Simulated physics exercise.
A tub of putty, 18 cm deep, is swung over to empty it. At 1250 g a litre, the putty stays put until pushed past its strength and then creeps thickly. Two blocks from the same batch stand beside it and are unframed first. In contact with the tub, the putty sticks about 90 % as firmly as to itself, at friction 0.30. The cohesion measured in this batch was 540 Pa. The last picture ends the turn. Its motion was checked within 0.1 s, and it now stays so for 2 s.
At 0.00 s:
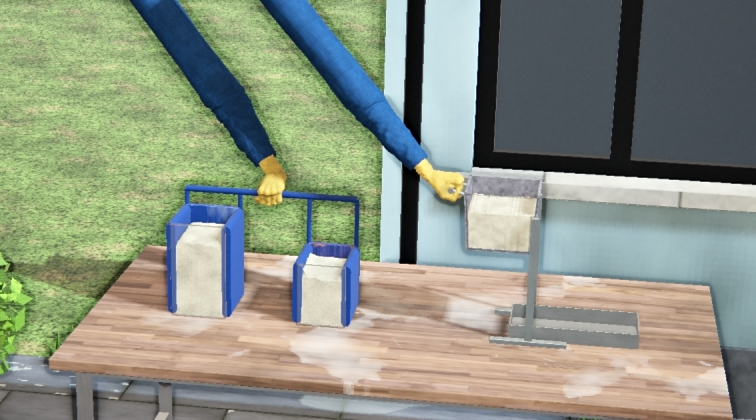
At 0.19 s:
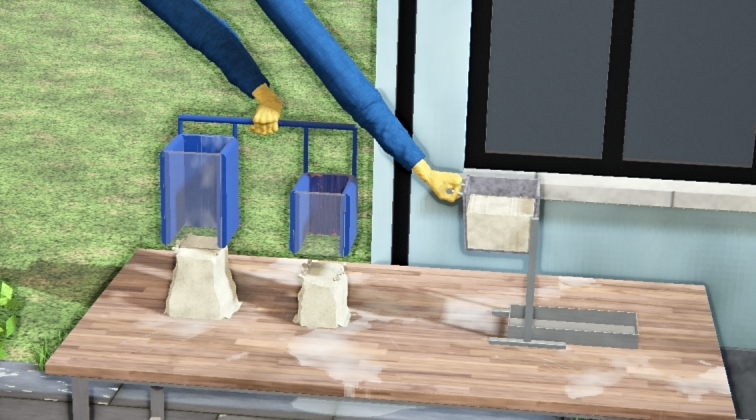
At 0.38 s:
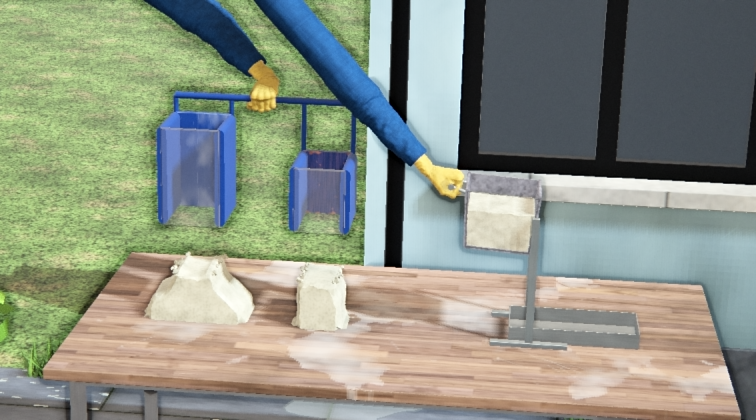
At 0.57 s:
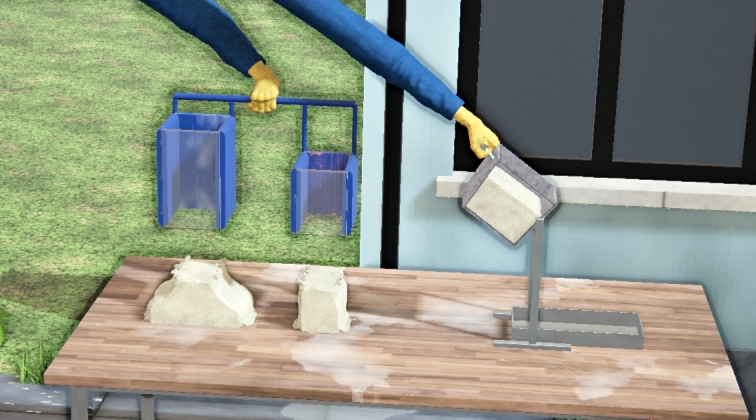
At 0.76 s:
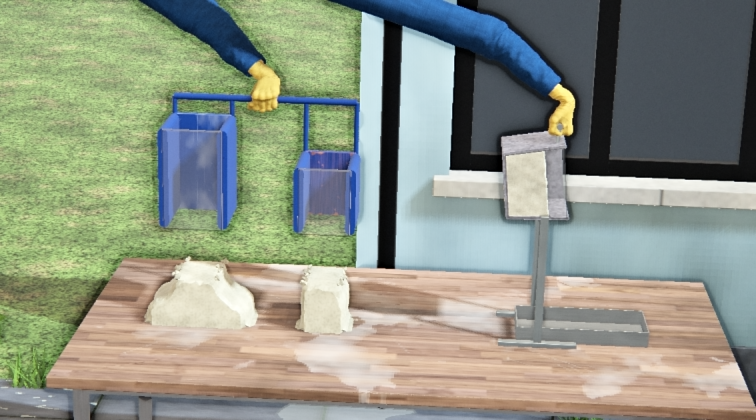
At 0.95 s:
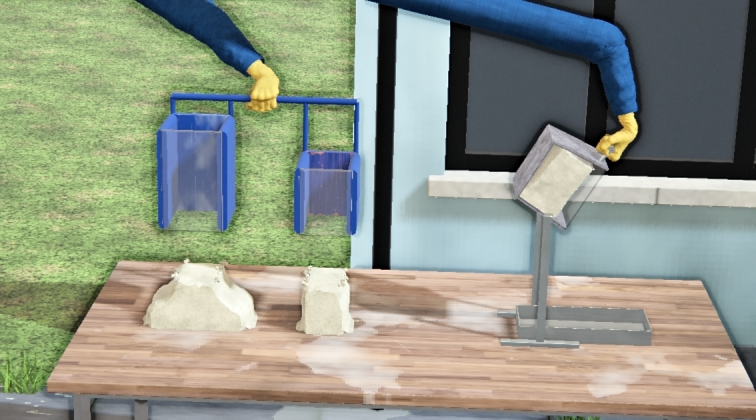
The clip opens with a yellow-gloved hand lifting two joined blue moulds off pale blocks on a wooden table; the taller left block slumps into a wide mound, while the right one sags slightly. Another gloved hand then swings a clear tub of putty clockwise on its stand, the putty staying inside.
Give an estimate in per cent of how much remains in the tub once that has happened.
0 %.
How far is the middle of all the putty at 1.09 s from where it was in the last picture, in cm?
The change is near 10 cm.
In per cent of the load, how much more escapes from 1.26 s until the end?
0 %.
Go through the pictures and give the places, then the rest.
Handle-side rim at (467, 193), tilt 0 degrees; crest of the putty at (473, 212); block heights 26 cm, 17 cm (left to right), in the first frame.
Handle-side rim at (466, 194), tilt 0 degrees; crest of the putty at (472, 212); block heights 23 cm, 16 cm (left to right), in the second frame.
Handle-side rim at (468, 191), tilt 3 degrees; crest of the putty at (472, 210); block heights 17 cm, 16 cm (left to right), in the third frame.
Handle-side rim at (500, 160), tilt 37 degrees; crest of the putty at (490, 178); block heights 16 cm, 16 cm (left to right), in the fourth frame.
Handle-side rim at (565, 149), tilt 84 degrees; crest of the putty at (541, 152); block heights 16 cm, 16 cm (left to right), in the fifth frame.
Handle-side rim at (606, 171), tilt 120 degrees; crest of the putty at (565, 151); block heights 16 cm, 16 cm (left to right), in the sixth frame.
After 1.09 s, the tub is at 120 degrees and holds 58 %.
After 1.26 s, the tub is at 120 degrees and holds 0 %.
After 1.43 s, the tub is at 120 degrees and holds 0 %.
After 1.60 s, the tub is at 120 degrees and holds 0 %.
After 2.95 s, the tub is at 120 degrees and holds 0 %.
